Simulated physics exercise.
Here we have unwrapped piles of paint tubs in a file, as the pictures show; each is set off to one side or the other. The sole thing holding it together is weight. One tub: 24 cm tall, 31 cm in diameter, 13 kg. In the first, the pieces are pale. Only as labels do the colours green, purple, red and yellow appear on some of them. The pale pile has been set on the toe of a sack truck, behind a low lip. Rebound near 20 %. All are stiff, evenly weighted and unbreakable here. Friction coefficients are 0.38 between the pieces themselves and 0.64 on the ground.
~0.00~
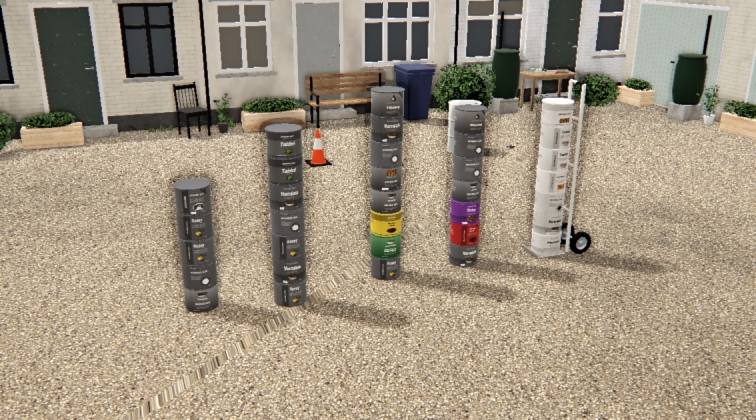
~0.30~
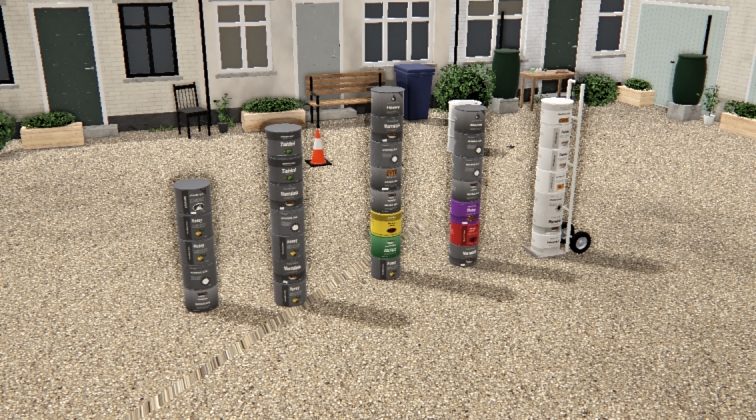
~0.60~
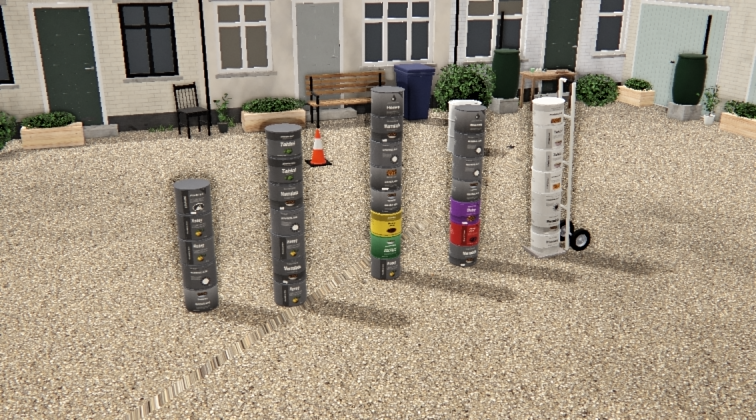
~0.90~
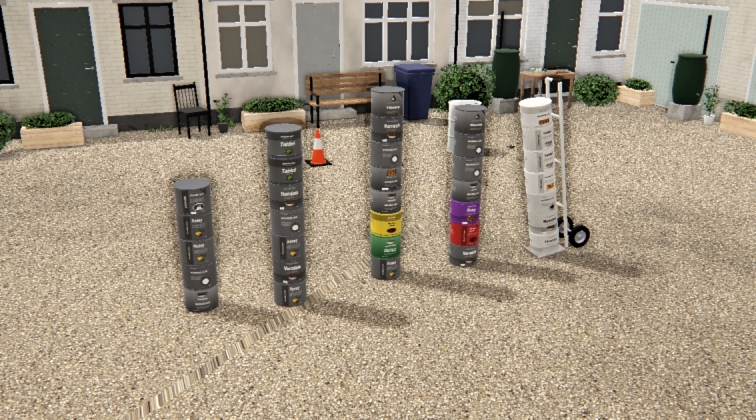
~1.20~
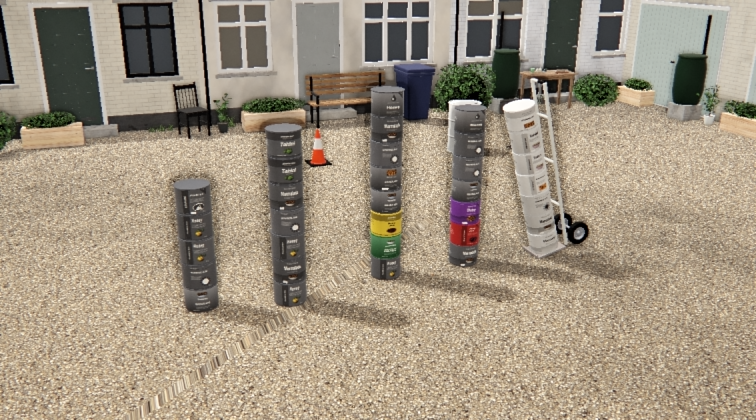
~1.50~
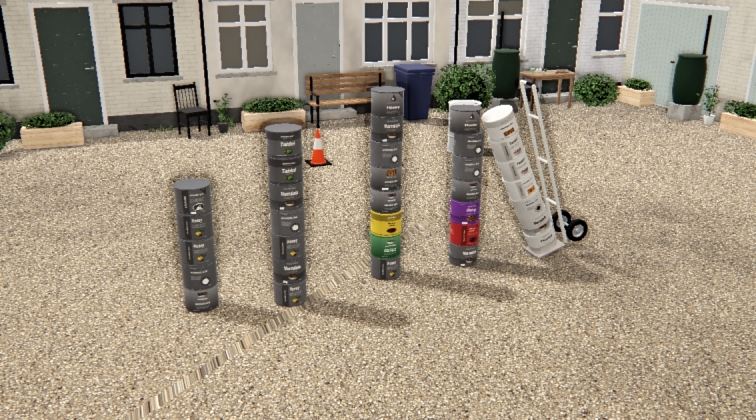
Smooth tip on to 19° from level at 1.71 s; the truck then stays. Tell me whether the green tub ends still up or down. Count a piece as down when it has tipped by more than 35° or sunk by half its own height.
The green tub ends still up.
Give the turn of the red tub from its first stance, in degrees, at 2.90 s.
About 90 degrees.
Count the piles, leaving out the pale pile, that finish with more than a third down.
1.
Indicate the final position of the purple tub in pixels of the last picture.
Last frame, centre at roughly (397, 247).
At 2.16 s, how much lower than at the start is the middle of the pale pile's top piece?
Some 50 cm lower.
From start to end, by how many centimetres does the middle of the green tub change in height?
At the end it is roughly 0 cm lower than at the start.
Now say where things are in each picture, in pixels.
In the first picture (each place is the centre of the face we see best), truck frame (581, 120) 0° forward; green tub (391, 247); red tub (471, 235); purple tub (471, 214); the others all in place.
The second picture shows truck frame (580, 120) 0° forward; green tub (391, 247).
The third picture shows truck frame (572, 119) 4° forward, top of the pale pile leaning 4°; green tub (391, 247); the others all in place.
The fourth picture shows truck frame (561, 118) 9° forward, top of the pale pile leaning 9°; green tub (391, 247); the others all in place.
The fifth picture shows truck frame (549, 118) 14° forward, top of the pale pile leaning 16°; green tub (391, 247); the others all in place.
The sixth picture shows truck frame (540, 119) 18° forward, top of the pale pile leaning 25°; green tub (391, 247); purple tub (471, 214); red tub (471, 235); one has shifted.
By 2.16 s, 7 of the pale pile down; none of the 27 other tubs down, 6 disturbed; green tub unmoved; purple tub tilted 16°.
By 2.90 s, 7 of the pale pile down; 6 of the 27 other tubs down; green tub unmoved; red tub on its side.
When it is over (3.8 s), 7 of the pale pile down; 6 of the 27 other tubs down; green tub unmoved; red tub on its side; purple tub on its side. In pixels of the last frame, middles, green tub near (386, 242), red tub near (431, 244).
